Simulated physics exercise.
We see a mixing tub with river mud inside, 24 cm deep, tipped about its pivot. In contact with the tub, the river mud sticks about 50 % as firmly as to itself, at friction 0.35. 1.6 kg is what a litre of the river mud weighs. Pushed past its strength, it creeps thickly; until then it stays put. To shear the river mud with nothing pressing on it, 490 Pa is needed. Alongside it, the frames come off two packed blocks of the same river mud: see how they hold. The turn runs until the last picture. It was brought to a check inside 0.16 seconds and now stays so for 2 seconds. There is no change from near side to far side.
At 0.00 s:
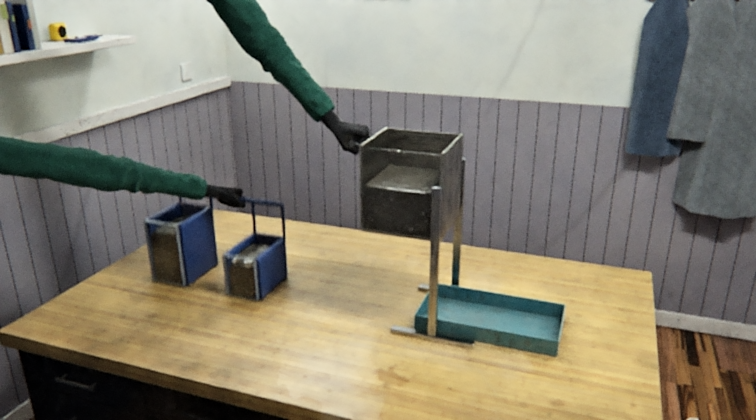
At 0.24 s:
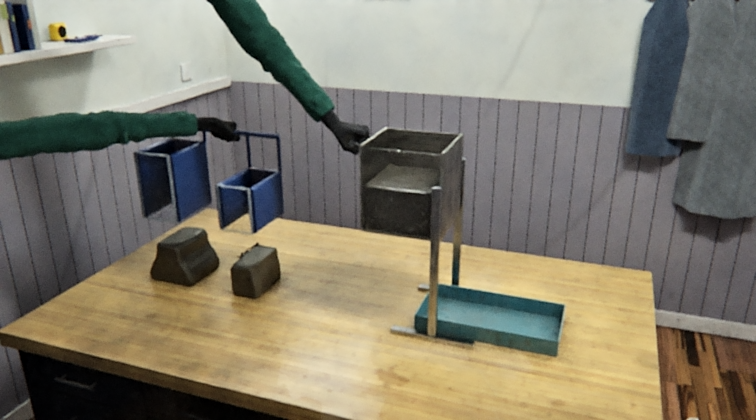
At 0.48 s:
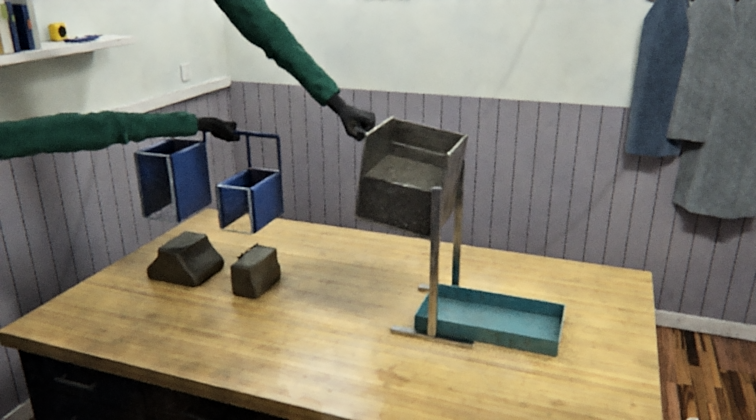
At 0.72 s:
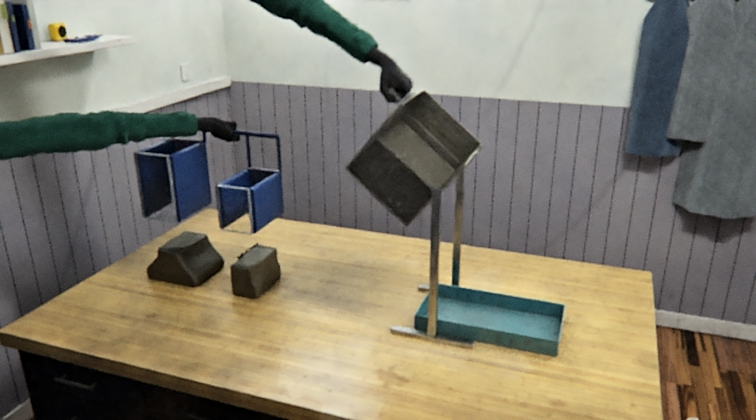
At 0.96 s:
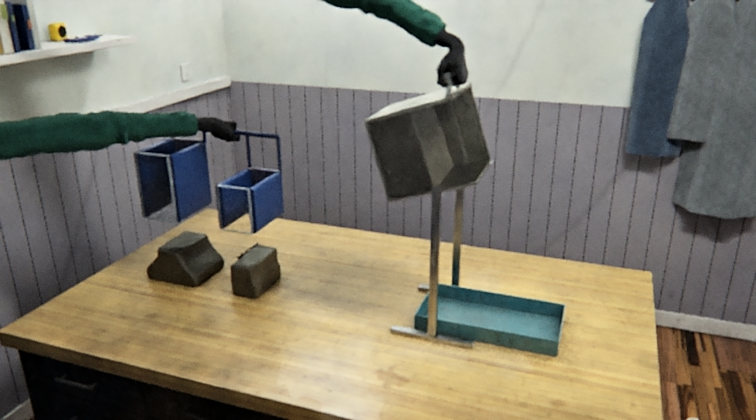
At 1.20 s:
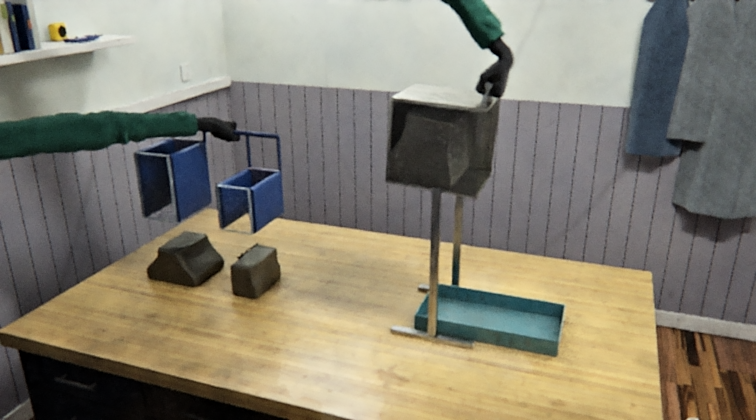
A green-sleeved arm lifted two joined blue moulds off two dark mud blocks, which sagged a little, the left one more. Then another arm turned a grey tub of mud clockwise onto its side above a teal tray.
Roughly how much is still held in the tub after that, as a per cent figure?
The amount still held in the tub is about 65 per cent.
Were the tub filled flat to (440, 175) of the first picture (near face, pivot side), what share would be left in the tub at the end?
That gives some 45 %.
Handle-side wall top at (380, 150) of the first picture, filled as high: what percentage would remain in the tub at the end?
About 100 % stays in the tub.
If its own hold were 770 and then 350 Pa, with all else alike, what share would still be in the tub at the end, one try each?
Respectively 100 % and 55 %.
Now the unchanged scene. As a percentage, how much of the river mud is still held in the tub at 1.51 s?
Near 75 in a hundred.
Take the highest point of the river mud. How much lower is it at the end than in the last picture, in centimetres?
Roughly 10 cm.
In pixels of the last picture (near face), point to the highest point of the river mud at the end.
The highest point is near (415, 153) in the last picture.
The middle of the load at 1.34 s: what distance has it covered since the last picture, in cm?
It has moved around 5 centimetres.
After 1.34 s, the tub is at 93 degrees and holds 98 %.
After 1.51 s, the tub is at 93 degrees and holds 74 %.
After 1.68 s, the tub is at 93 degrees and holds 65 %.
After 1.85 s, the tub is at 93 degrees and holds 65 %.
After 3.20 s, at the end, the tub is at 93 degrees and holds 65 %.
